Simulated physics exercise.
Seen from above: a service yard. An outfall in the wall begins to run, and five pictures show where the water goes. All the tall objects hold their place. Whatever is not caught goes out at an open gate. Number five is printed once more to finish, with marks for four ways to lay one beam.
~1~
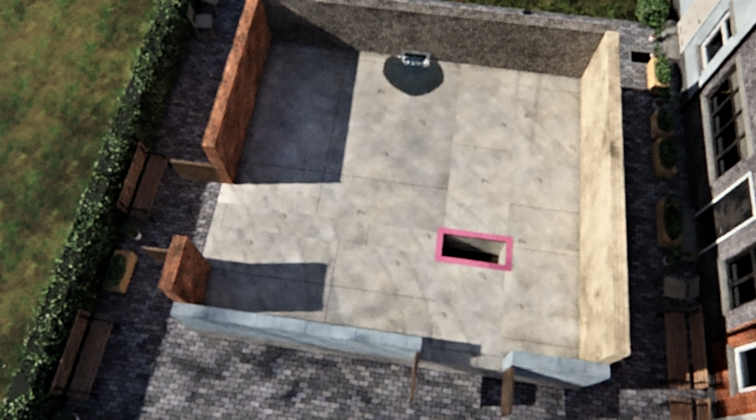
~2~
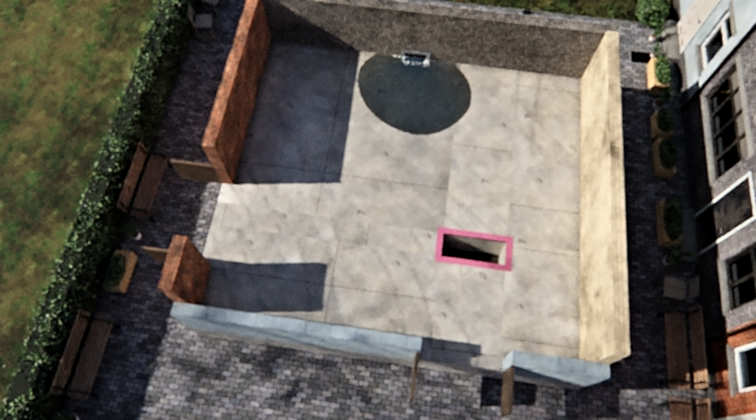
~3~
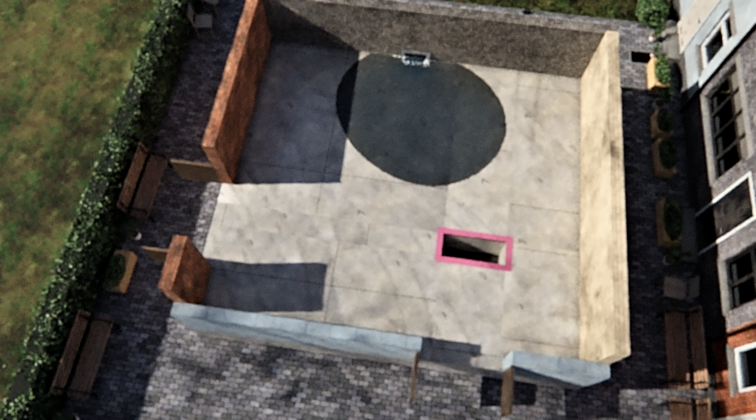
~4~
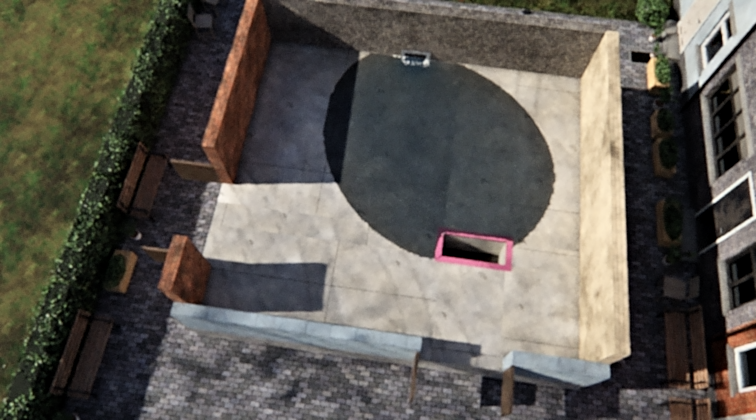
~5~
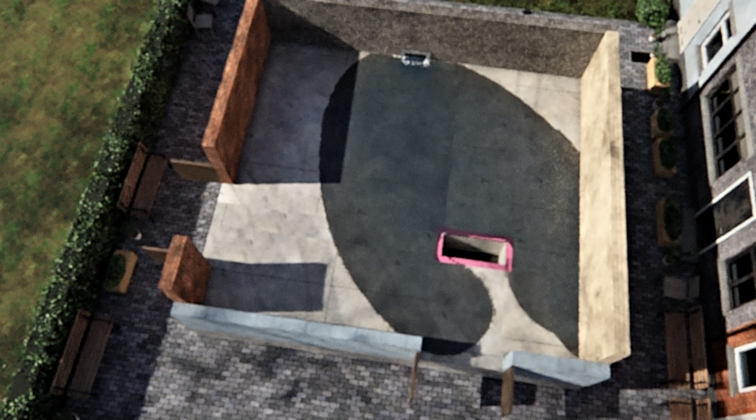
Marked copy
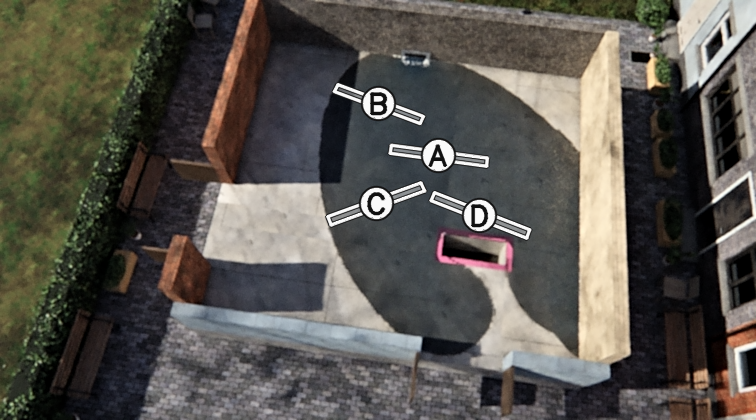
Dark water spreads from the back wall across the walled yard and surrounds a pink-rimmed gully.
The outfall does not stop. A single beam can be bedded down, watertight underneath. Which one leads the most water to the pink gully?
C.
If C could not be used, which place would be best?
That would be B.
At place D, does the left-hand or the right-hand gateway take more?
The right one.
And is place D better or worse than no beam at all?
Worse.
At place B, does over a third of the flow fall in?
No.
On the marked copy, A from (390, 149) to (486, 162); B from (336, 88) to (421, 119); C from (329, 220) to (422, 186); D from (432, 196) to (528, 233).
With A, about 13 % of the stream runs into the pink gully, about 86 % out by the gates.
With B, about 22 % of the stream runs into the pink gully, about 78 % out by the gates.
With C, about 30 % of the stream runs into the pink gully, about 69 % out by the gates.
With D, about 15 % of the stream runs into the pink gully, about 84 % out by the gates.
